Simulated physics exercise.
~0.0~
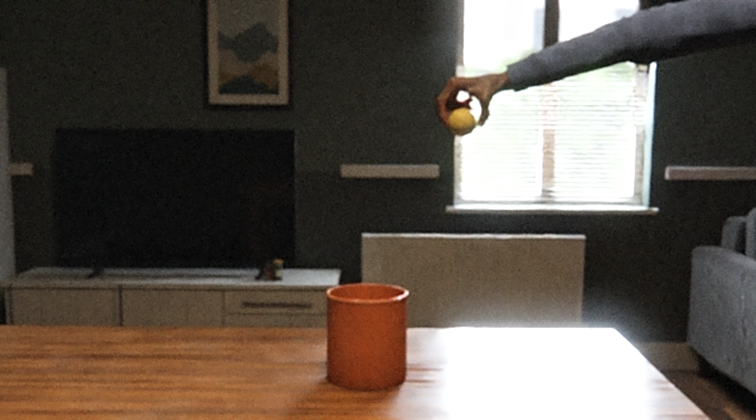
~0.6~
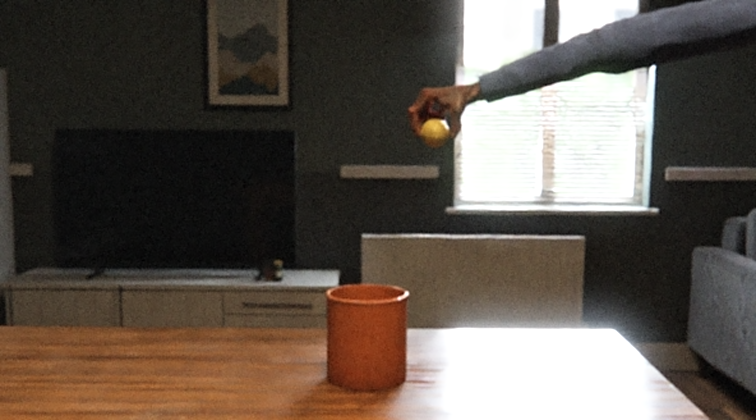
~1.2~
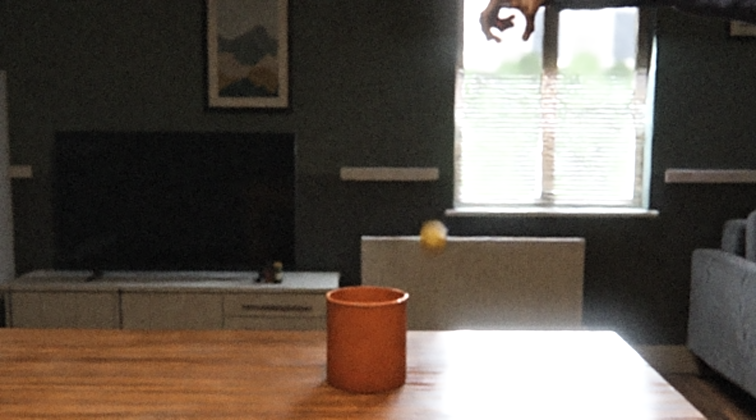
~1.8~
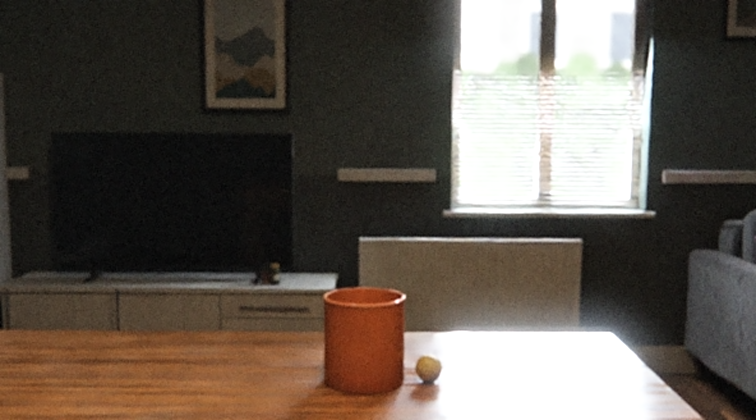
A hand held a small yellow lemon in the air above a wooden table, moved it a little to the left and let go, and the lemon dropped past the orange container, ending up on the table just to its right.
